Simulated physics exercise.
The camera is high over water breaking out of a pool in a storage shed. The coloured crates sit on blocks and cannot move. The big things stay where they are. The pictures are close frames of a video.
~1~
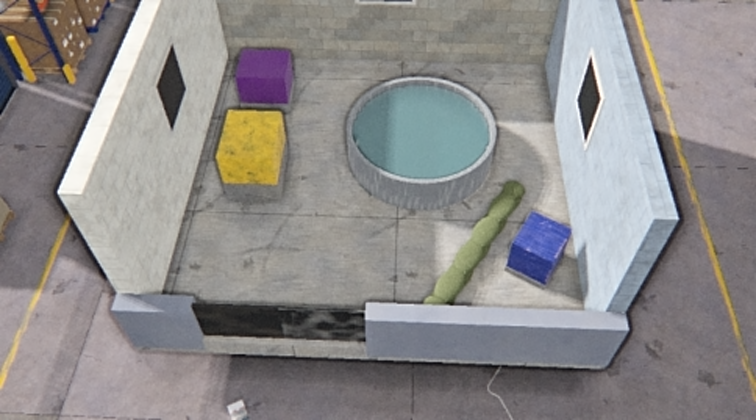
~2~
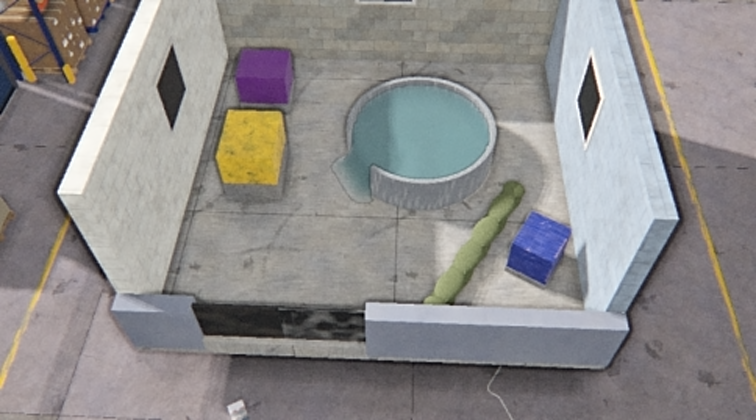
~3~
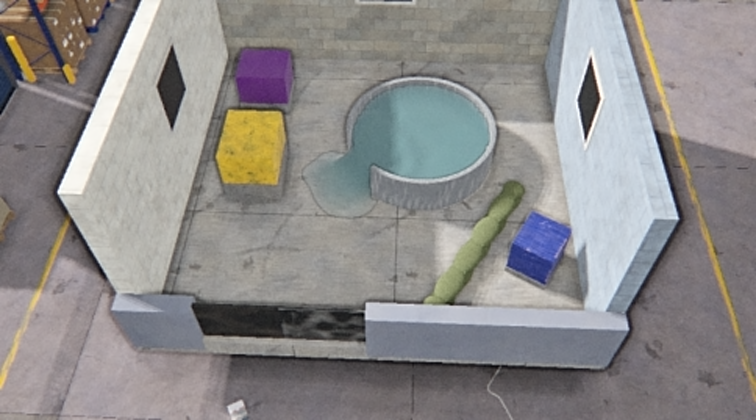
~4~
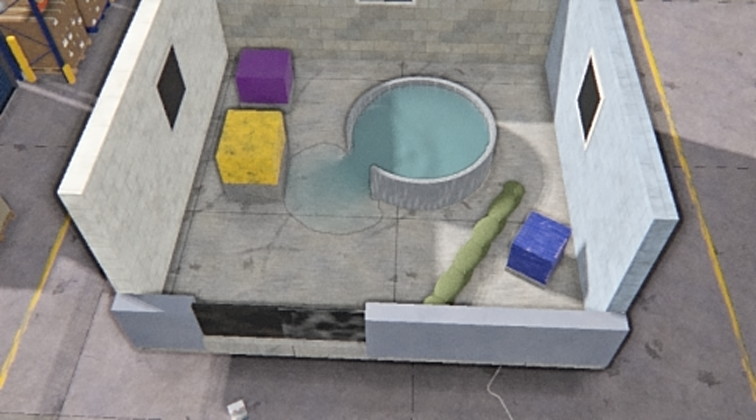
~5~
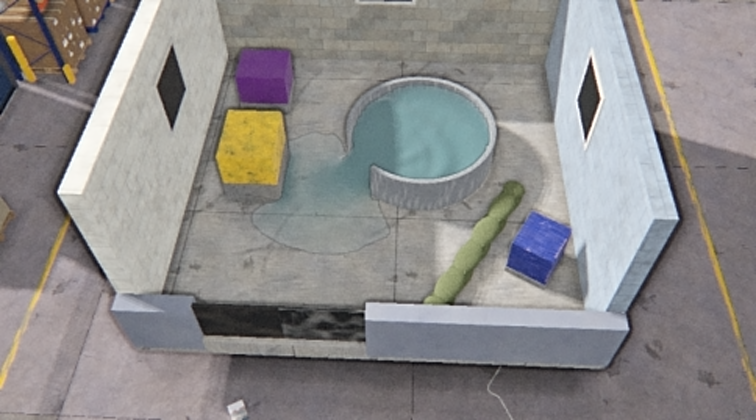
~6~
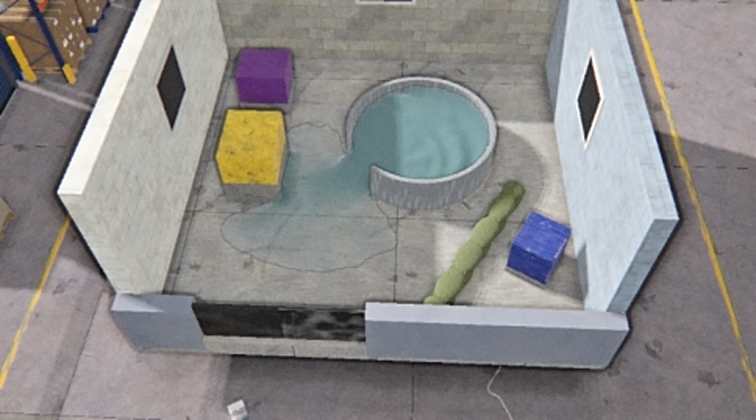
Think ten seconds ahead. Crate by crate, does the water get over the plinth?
One by one: The yellow crate keeps dry; the purple crate keeps dry; the blue crate keeps dry.
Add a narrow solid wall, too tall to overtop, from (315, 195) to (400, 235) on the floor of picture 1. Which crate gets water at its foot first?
It is the one in yellow.
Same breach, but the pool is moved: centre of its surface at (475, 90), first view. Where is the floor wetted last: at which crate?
The blue one.
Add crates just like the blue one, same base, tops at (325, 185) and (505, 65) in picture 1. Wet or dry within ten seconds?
In turn: Is soaked, stays dry.
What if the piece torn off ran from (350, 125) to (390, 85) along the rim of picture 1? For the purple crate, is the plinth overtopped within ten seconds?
Then: The purple one is topped.
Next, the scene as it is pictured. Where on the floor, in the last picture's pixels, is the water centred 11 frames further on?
Close to (362, 184).
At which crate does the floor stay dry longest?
It is the crate marked blue.
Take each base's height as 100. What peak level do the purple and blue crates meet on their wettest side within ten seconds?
In turn 70 and 50 per cent.
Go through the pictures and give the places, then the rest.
In the first frame, the pool at (421, 130) is whole and still.
In the second frame, water pours out at (360, 170) and has run to (346, 158).
In the third frame, the front is at (310, 171), out from the gap at (360, 171).
In the fourth frame, water pours out at (360, 171) and has run to (286, 195).
In the fifth frame, the front is at (257, 219), out from the gap at (360, 171).
In the sixth frame, water pours out at (360, 170) and has run to (230, 232).
A moment on, water covers 25 % of the floor; the yellow crate water round its plinth, the purple crate water round its plinth, the blue crate not reached.
Next, water covers 35 % of the floor; the yellow crate water round its plinth, the purple crate water round its plinth, the blue crate not reached.
Then, water covers 55 % of the floor; the yellow crate water round its plinth, the purple crate water round its plinth, the blue crate not reached.
Later, water covers 80 % of the floor; the yellow crate water round its plinth, the purple crate water round its plinth, the blue crate water round its plinth.
In the end, water covers 95 % of the floor; the yellow crate stayed above the water, the purple crate stayed above the water, the blue crate stayed above the water.
